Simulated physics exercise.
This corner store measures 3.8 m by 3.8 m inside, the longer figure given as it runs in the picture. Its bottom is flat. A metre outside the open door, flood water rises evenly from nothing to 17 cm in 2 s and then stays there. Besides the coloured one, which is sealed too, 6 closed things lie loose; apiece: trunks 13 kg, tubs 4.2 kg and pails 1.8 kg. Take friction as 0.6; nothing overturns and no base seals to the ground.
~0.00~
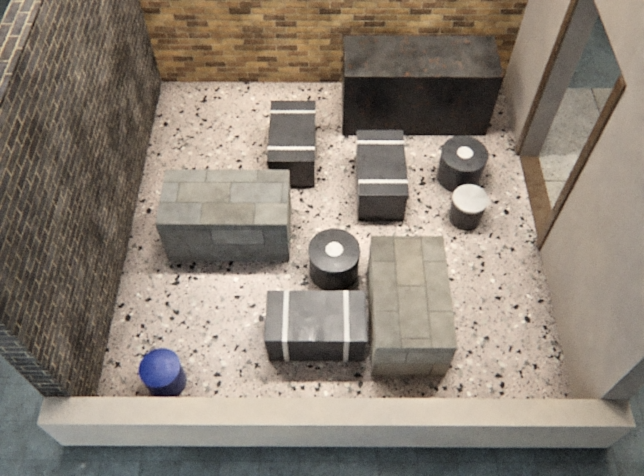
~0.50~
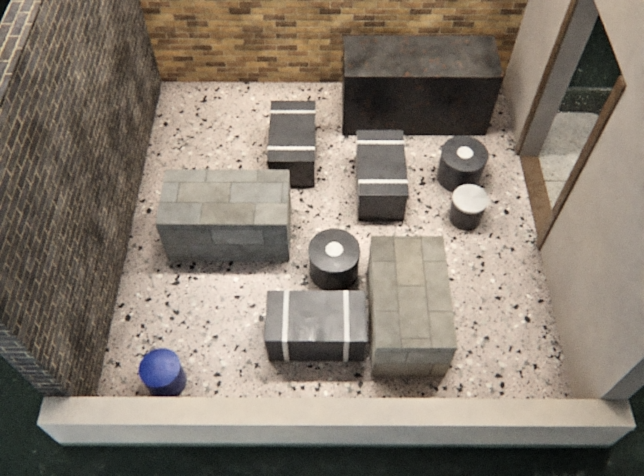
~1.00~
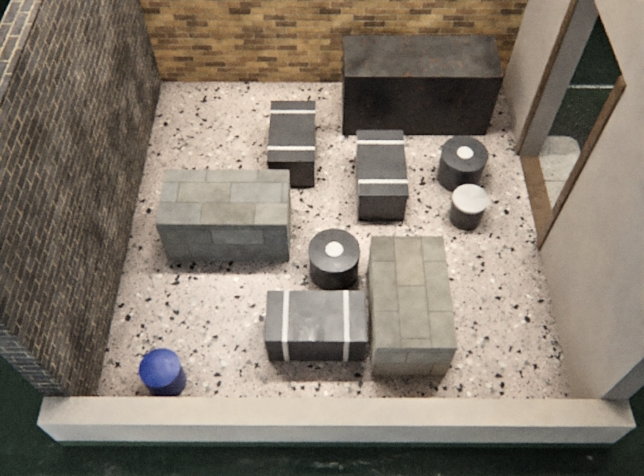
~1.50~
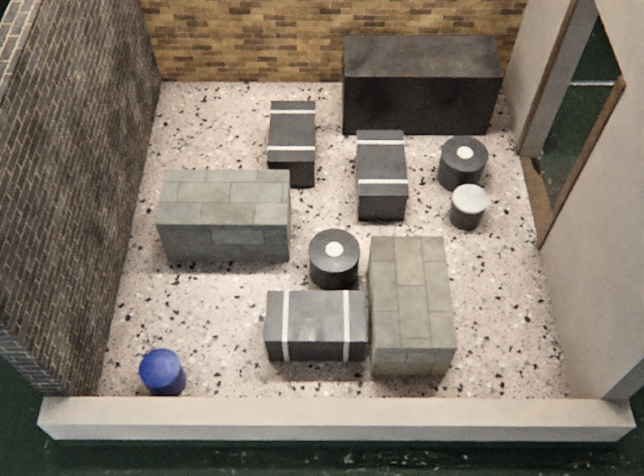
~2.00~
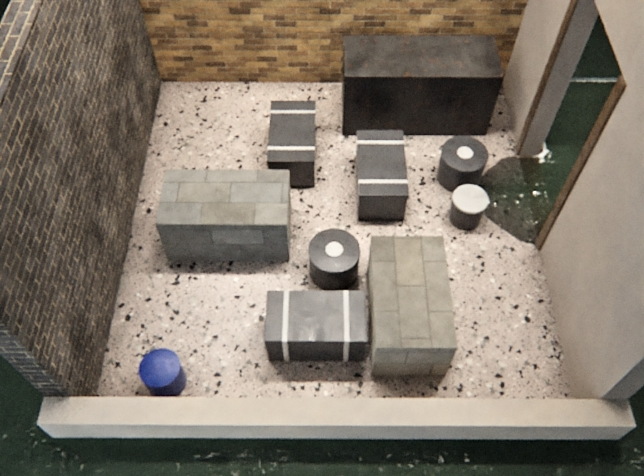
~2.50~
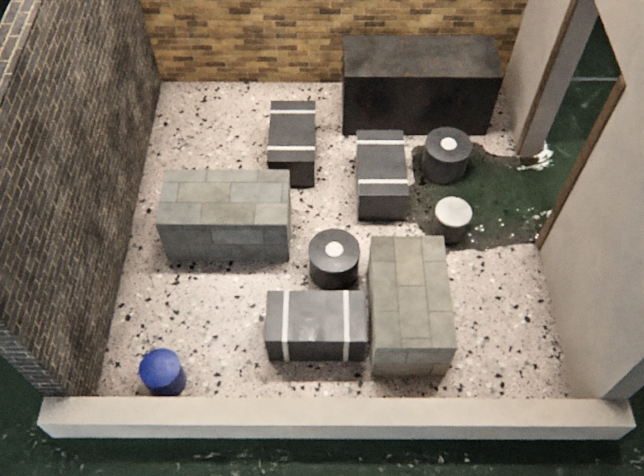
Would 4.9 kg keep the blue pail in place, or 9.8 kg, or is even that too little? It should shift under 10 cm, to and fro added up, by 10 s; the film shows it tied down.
Verdict: Only the larger load is enough.
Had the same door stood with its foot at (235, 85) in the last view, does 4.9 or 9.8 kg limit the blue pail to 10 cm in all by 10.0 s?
Then only the higher weight holds it.
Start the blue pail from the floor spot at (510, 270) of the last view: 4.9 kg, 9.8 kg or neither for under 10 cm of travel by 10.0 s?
Either load holds.
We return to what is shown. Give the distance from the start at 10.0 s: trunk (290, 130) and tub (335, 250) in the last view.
In that order: 120 cm, 120 cm.
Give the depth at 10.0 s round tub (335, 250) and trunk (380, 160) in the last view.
About 7 and 10 cm.
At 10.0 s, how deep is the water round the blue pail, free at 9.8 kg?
Roughly 8 cm.
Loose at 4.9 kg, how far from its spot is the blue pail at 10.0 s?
Roughly 40 cm.
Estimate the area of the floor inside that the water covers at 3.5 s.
About 4.0 m2.
After 3.5 s the blue pail would be 0 cm from its start with 4.9 kg and 0 cm from its start with 9.8 kg; 0 cm of water round it then.
After 4.5 s the blue pail would be 0 cm from its start with 4.9 kg and 0 cm from its start with 9.8 kg; 0 cm of water round it then.
After 7.0 s the blue pail would be 0 cm from its start with 4.9 kg and 0 cm from its start with 9.8 kg; 4 cm of water round it then.
After 10.0 s the blue pail would be 37 cm from its start with 4.9 kg and 0 cm from its start with 9.8 kg; 8 cm of water round it then.
